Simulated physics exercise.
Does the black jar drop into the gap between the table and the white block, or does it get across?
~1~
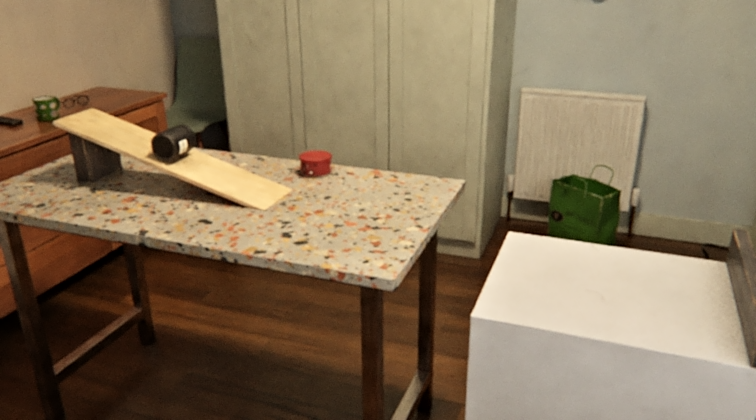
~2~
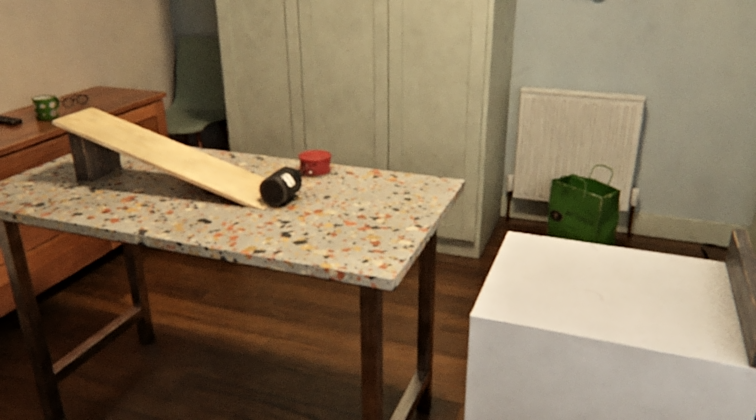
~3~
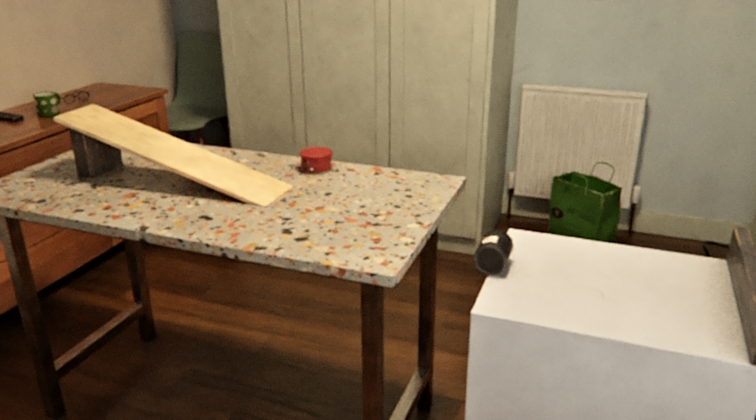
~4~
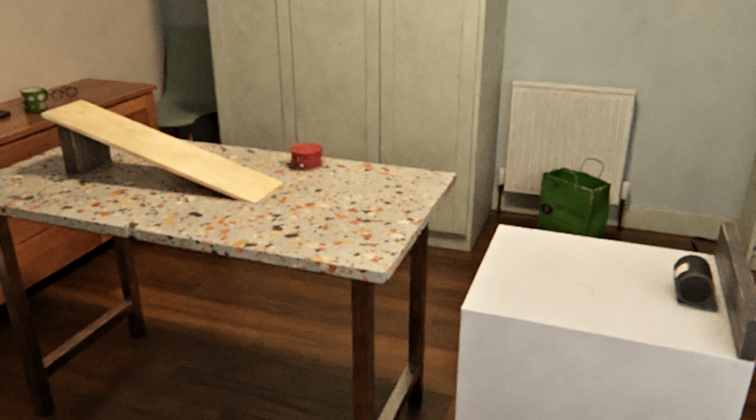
The black jar gets across the gap and ends up on top of the white block, near the board at its far end.
In a room with a speckled table and a lower white block beside it, a black jar on its side rolled down a wooden ramp, passed a red tub, crossed the gap and ended up near the upright board at the block's far end.
